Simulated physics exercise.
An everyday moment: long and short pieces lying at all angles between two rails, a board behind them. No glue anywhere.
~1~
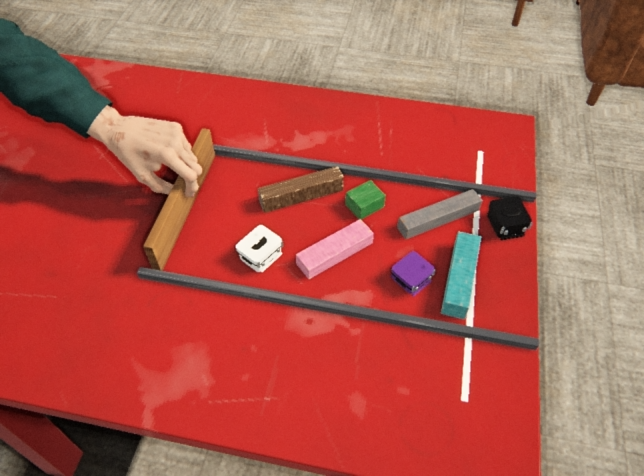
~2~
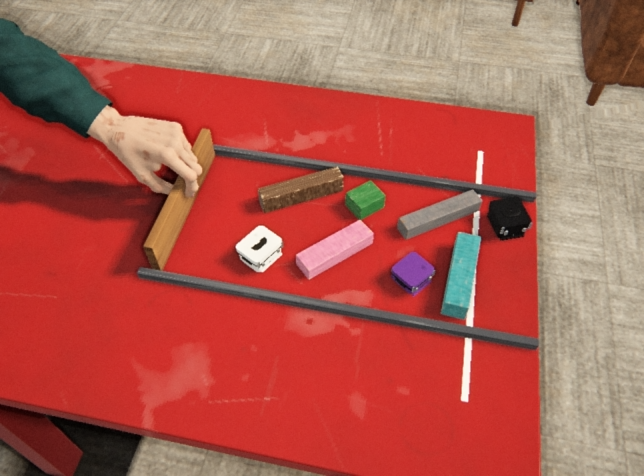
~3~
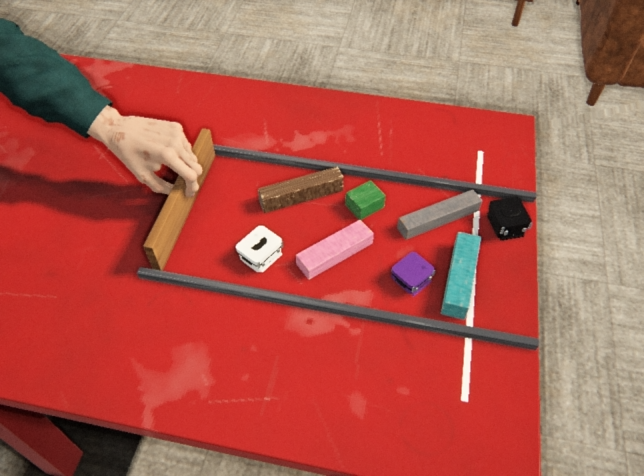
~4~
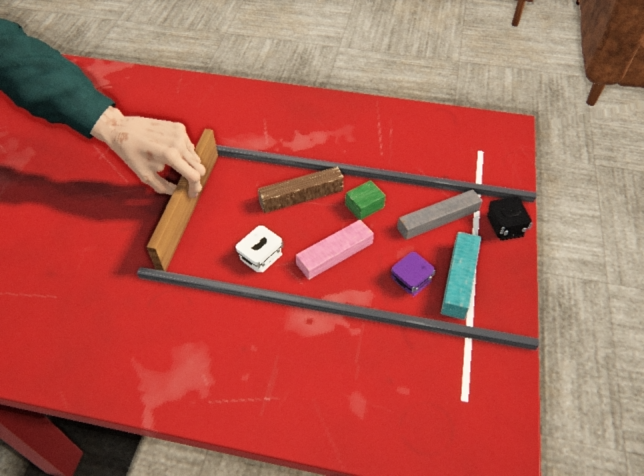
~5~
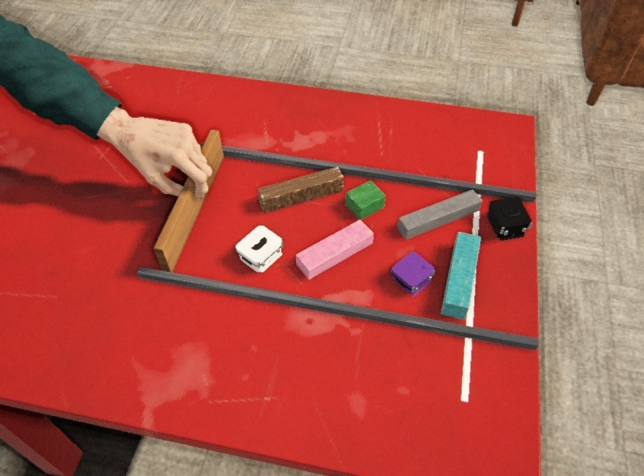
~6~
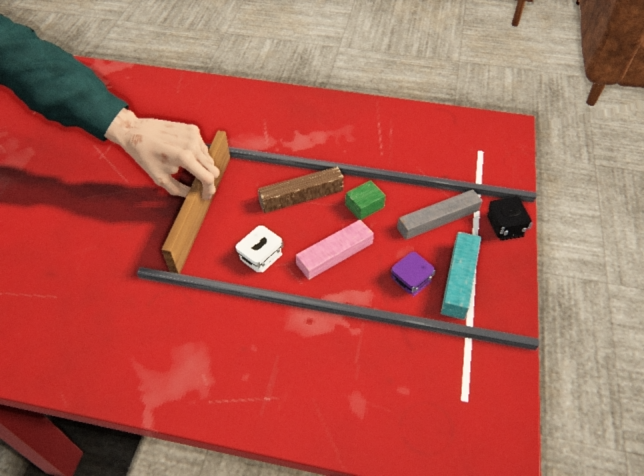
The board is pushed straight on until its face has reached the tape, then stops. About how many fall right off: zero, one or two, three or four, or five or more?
Here the number that fall off is three or four.
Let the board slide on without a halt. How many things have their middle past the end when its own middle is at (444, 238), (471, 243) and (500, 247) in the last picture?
Place by place, 2, 4 and 5.
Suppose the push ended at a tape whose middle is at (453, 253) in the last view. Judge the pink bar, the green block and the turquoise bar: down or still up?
The pink bar does not fall; the green block does not fall; the turquoise bar is lost.
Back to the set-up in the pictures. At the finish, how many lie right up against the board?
The number is 2.
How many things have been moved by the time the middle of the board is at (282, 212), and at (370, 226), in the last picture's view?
By then 3, and 7.
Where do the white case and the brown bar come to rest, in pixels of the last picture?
About (491, 287), and the other about (517, 219).
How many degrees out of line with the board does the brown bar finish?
Some 45 degrees.
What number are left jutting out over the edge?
It comes to 1.
Soon after, none off yet; black case at rest near (508, 219); turquoise bar at rest near (461, 274); grey bar at rest near (440, 214).
At rest, the number that fall off is three or four; fallen, purple case, grey bar, turquoise bar and black case.
